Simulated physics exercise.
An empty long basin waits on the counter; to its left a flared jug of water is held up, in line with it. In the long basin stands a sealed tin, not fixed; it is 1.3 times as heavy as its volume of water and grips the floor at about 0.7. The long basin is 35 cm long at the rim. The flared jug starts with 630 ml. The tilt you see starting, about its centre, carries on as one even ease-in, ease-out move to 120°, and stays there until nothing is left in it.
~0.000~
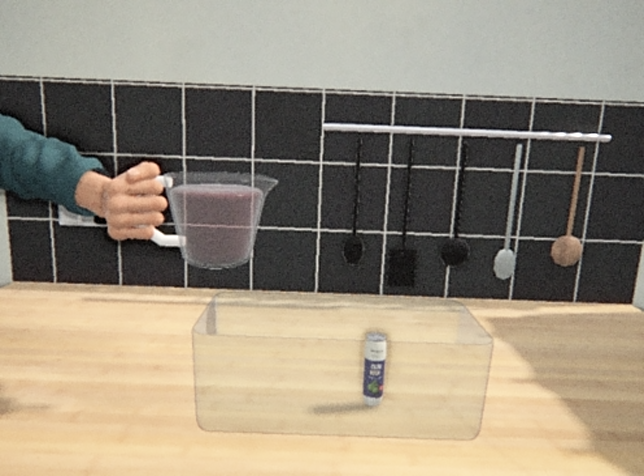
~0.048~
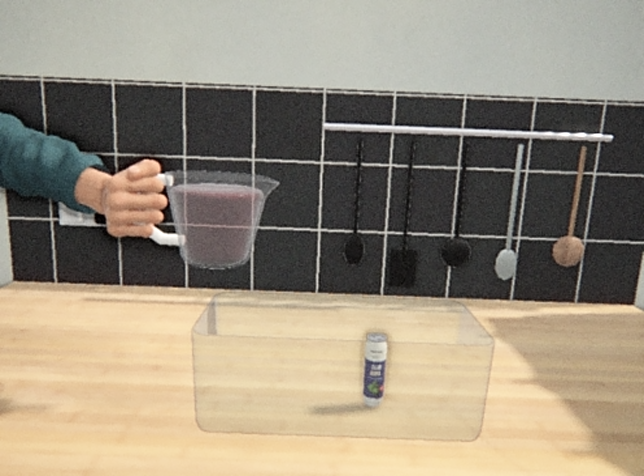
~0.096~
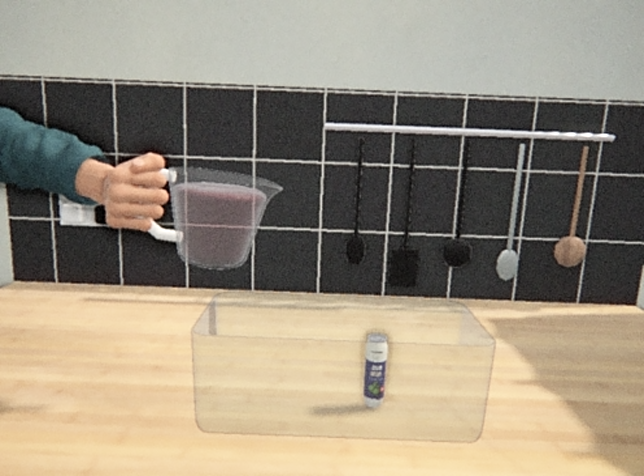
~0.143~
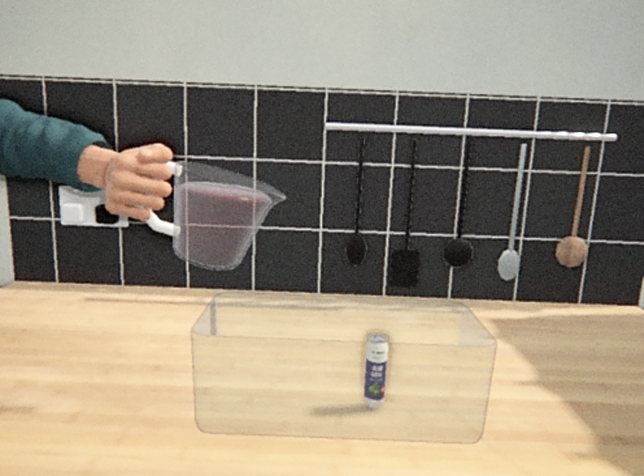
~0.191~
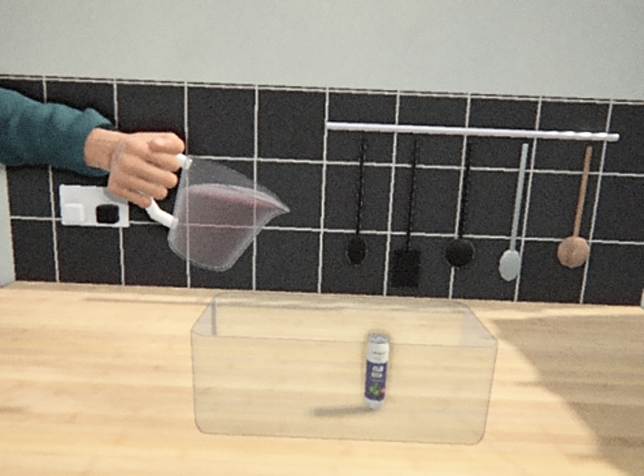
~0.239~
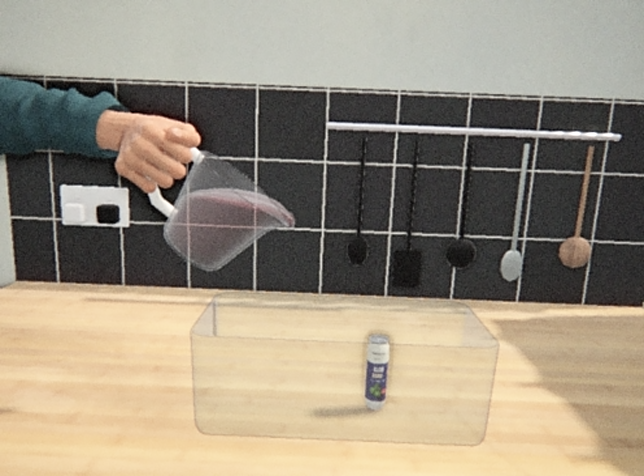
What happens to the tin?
The tin keeps standing.
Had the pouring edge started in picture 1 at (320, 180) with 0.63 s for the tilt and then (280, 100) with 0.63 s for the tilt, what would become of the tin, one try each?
First it topples; then it remains upright.
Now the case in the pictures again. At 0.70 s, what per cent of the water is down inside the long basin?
Some 98 per cent.
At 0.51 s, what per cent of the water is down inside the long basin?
Some 52 per cent.
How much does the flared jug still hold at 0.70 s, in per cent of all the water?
Some 0 per cent.
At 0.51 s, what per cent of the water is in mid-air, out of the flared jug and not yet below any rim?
Some 22 per cent.
Then, 0.51 s in, the tilt is 109° and 26 per cent is still to pour; the tin stands where it began.
Then, 0.70 s in, the tilt is 120° and 0 per cent is still to pour; the tin stands where it began.
Then, 0.91 s in, the tilt is 120° and 0 per cent is still to pour; the tin stands where it began.
Then, 1.13 s in, the tilt is 120° and 0 per cent is still to pour; the tin stands where it began.
Finally, the tin stands where it began.
